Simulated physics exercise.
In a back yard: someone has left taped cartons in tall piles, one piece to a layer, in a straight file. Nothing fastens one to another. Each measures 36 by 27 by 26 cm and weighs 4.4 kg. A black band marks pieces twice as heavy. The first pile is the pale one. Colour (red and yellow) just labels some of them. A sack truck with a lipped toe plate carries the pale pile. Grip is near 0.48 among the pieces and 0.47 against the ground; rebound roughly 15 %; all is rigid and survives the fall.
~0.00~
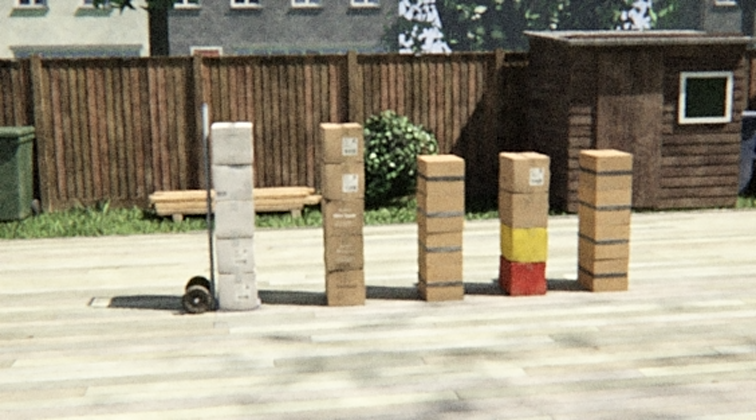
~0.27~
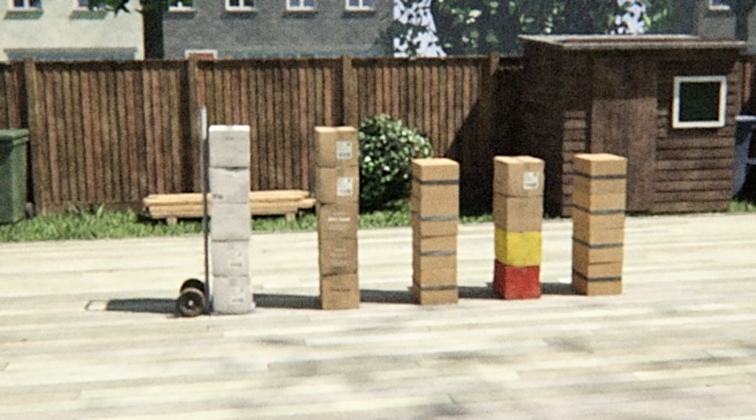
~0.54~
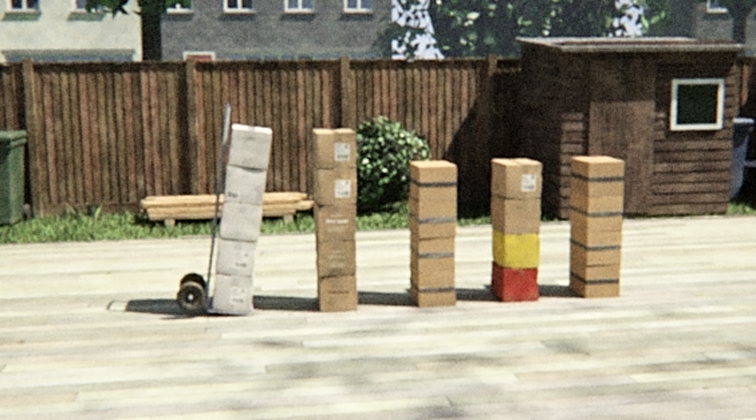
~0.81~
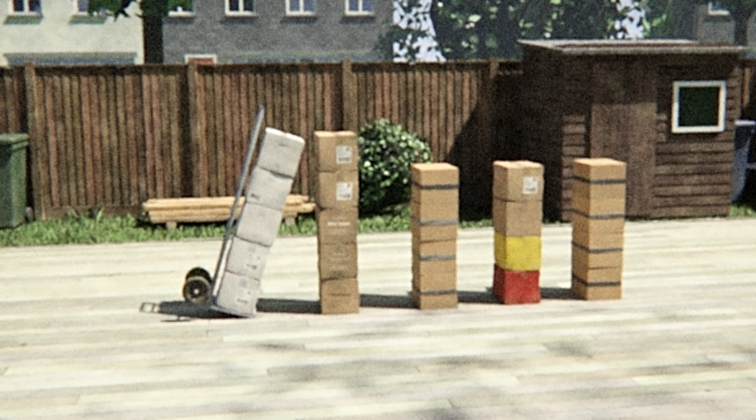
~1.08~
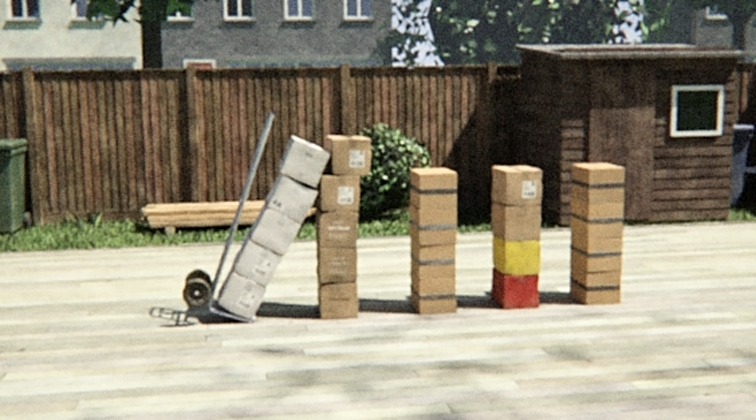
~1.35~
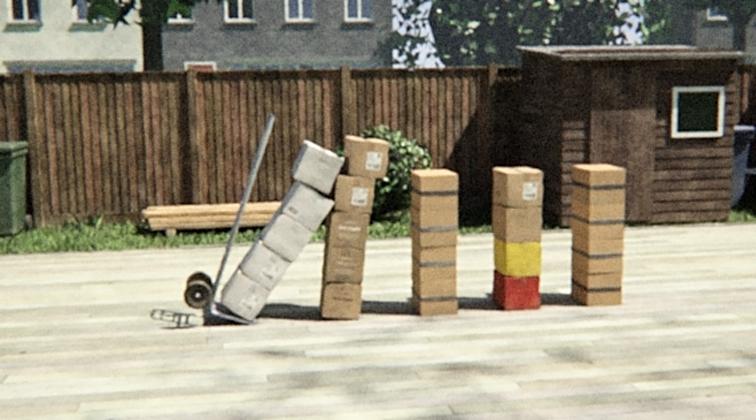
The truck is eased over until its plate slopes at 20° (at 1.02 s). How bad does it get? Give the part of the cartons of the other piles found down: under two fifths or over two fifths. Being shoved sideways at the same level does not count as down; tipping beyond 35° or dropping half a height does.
The part is more than two fifths.
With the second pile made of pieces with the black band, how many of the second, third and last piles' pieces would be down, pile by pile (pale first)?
Then second 0, third 0, last 0.
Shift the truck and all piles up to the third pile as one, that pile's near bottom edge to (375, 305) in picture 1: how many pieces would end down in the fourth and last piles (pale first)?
Then fourth 0, last 0.
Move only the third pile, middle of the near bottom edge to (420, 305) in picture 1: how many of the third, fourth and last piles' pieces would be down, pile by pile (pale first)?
In that case third 4, fourth 4, last 4.
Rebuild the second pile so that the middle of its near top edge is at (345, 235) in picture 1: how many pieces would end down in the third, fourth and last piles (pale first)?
Then third 0, fourth 0, last 0.
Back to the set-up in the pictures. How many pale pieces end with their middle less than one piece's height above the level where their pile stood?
2 pale pieces.
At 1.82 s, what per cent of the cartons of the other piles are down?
By then 0 per cent.
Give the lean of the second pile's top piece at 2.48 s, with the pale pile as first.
It leans some 0°.
After 1.82 s, 5 of the pale pile down; none of the 17 other cartons down, 6 disturbed.
After 2.48 s, 5 of the pale pile down; 5 of the 17 other cartons down; yellow carton 12° from how it stood; red carton 12° from how it stood.
After 3.40 s, 5 of the pale pile down; 17 of the 17 other cartons down; red carton 46° from how it stood; yellow carton 41° from how it stood, 14 cm lower.
In the end (4.4 s), 5 of the pale pile down; 17 of the 17 other cartons down; yellow carton on its side; red carton 46° from how it stood. That is 100 per cent. From the last view, middles, yellow carton near (593, 284), red carton near (534, 280).
